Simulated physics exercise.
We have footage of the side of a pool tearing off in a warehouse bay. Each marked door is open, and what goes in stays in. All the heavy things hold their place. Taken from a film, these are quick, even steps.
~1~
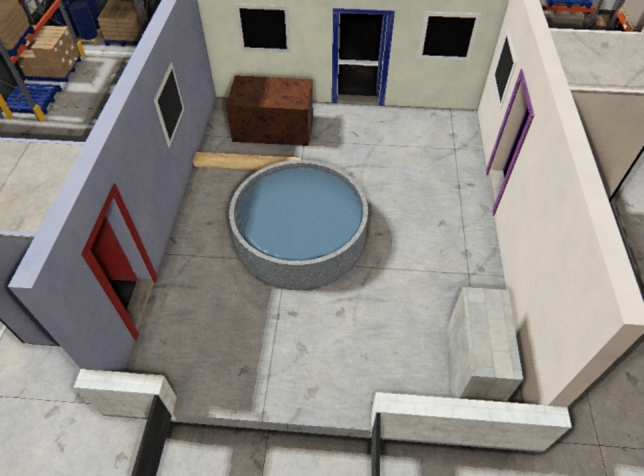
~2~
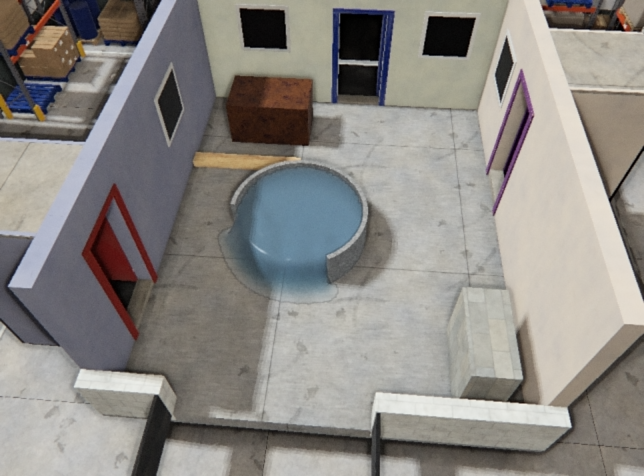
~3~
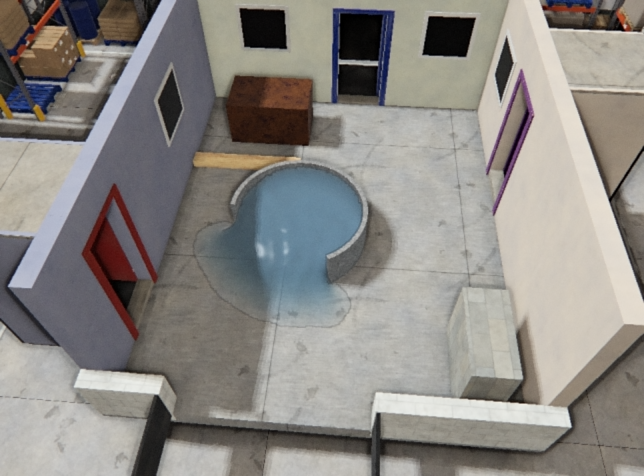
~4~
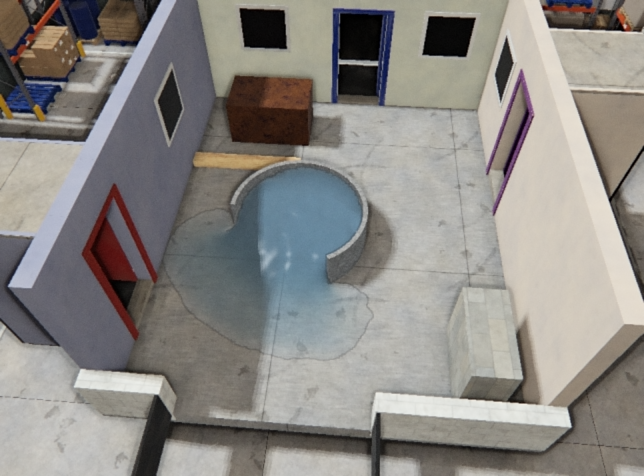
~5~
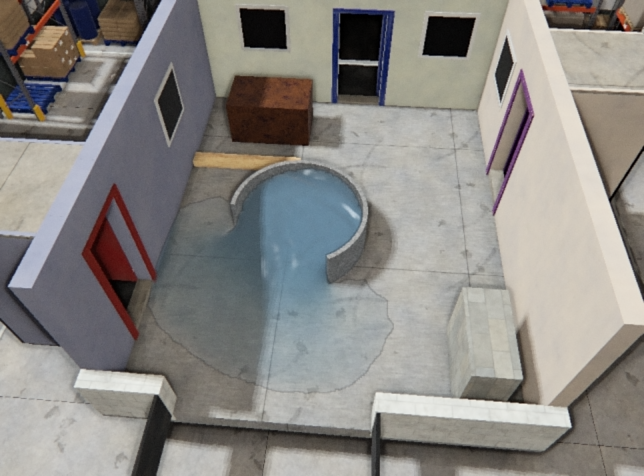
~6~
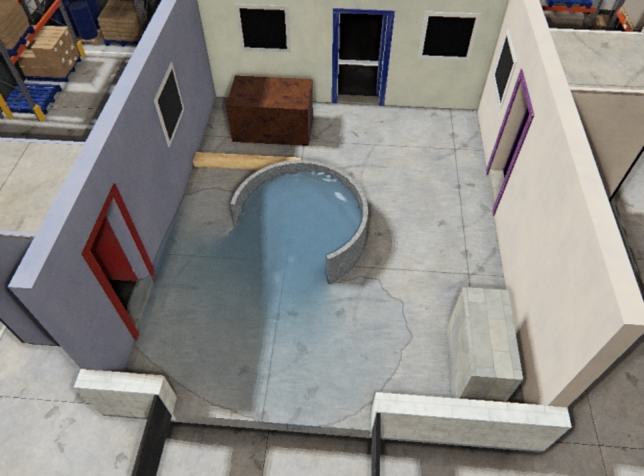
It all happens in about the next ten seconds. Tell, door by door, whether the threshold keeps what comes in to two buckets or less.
The blue door will not count as flooded. The red door will count as flooded. The purple door will not count as flooded.
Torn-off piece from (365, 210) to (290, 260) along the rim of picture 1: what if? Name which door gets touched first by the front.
Lab note - earliest arrival at the one in purple.
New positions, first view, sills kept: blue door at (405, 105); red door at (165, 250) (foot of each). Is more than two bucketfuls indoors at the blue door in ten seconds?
Note: Blue door lets in too little.
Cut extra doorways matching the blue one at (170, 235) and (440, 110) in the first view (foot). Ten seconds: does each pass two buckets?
Lab note - first crosses the line, second stays short of the line.
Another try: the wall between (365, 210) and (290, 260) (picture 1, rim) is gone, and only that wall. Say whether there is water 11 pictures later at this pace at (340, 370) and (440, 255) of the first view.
Well, the first place would be submerged and the second one submerged.
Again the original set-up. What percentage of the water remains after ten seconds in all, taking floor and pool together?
Roughly 40 parts in every hundred.
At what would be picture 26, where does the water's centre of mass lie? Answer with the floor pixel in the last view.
Somewhere near (246, 290).
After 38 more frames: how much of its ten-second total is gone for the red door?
Some 100 per cent.
A moment on, water covers 30 % of the floor; the blue door not reached, the red door over two buckets in, the purple door not reached.
Next, water covers 35 % of the floor; the blue door not reached, the red door over two buckets in, the purple door not reached.
Then, water covers 40 % of the floor; the blue door not reached, the red door far over two buckets in, the purple door not reached.
Later, water covers 45 % of the floor; the blue door not reached, the red door far over two buckets in, the purple door not reached.
In the end, water covers 70 % of the floor; the blue door not reached, the red door far over two buckets in, the purple door wet at the sill, nothing in.
